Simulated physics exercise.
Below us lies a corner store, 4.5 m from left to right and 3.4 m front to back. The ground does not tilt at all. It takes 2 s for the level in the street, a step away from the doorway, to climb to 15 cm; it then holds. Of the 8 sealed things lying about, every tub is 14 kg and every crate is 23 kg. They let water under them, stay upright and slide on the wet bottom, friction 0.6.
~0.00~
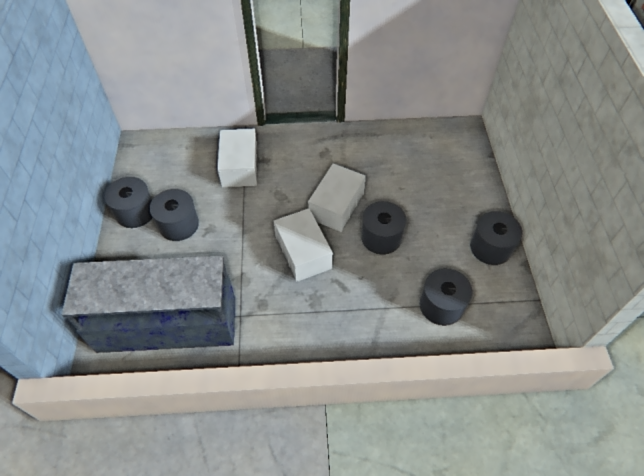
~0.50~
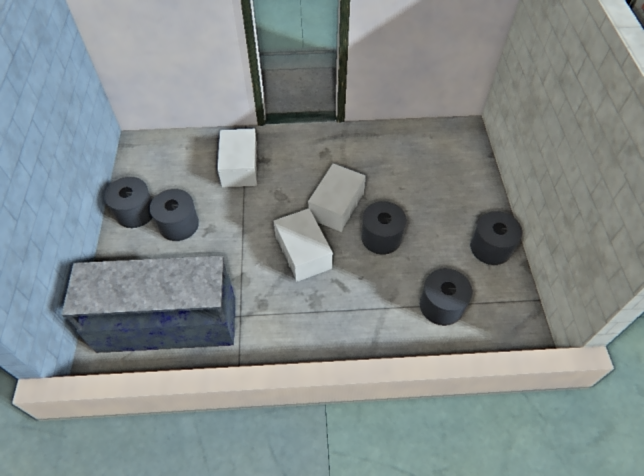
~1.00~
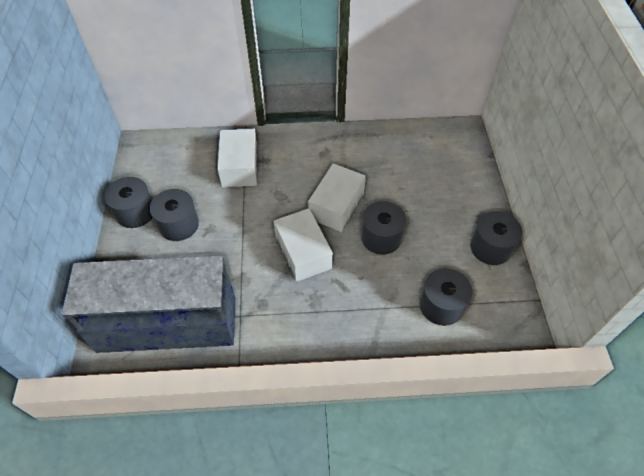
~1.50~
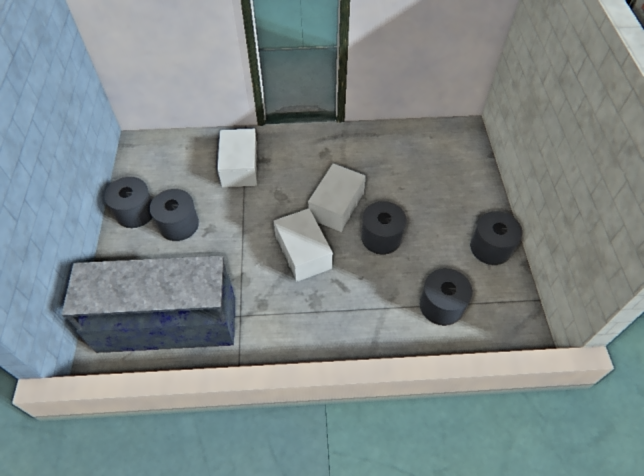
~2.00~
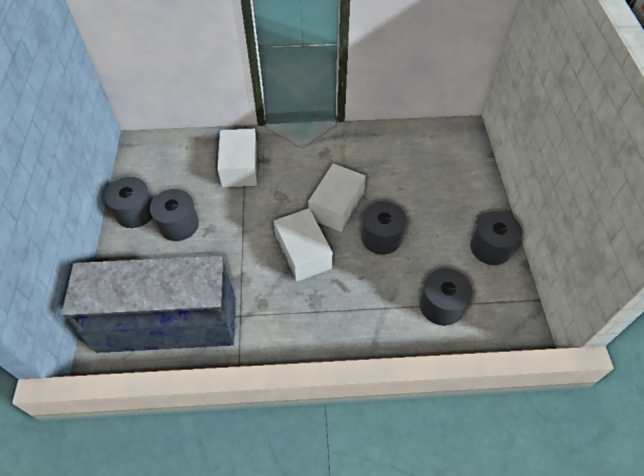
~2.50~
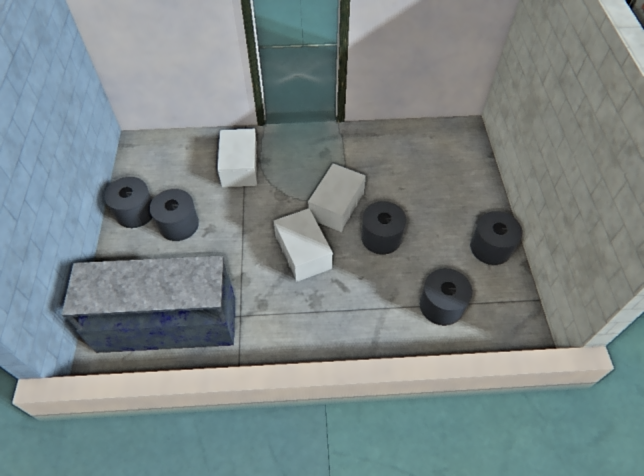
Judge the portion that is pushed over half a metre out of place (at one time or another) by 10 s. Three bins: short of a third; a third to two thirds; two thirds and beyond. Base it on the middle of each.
I'm guessing the result is few.
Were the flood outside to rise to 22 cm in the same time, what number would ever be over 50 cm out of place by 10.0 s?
Under that setup the answer is 1.
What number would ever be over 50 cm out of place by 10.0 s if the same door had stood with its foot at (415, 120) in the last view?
Then it comes to 0.
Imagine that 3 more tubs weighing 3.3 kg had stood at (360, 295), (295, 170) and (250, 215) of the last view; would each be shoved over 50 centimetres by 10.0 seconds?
One by one, in that order: Below it, above it, above it.
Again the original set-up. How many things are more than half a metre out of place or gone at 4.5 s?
My count gives 0.
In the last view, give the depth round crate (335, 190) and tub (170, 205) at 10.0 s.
About 6 and 7 cm.
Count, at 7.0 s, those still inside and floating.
0.
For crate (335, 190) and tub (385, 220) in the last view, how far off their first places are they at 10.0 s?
Net displacement, in order: 5 cm; 0 cm.
After 3.5 s 0 of 8 are over 50 cm from their spots; 0 afloat.
After 4.5 s 0 of 8 are over 50 cm from their spots; 0 afloat.
After 7.0 s 0 of 8 are over 50 cm from their spots; 0 afloat.
After 10.0 s 0 of 8 are over 50 cm from their spots, and 0 have been at some point; 0 afloat.
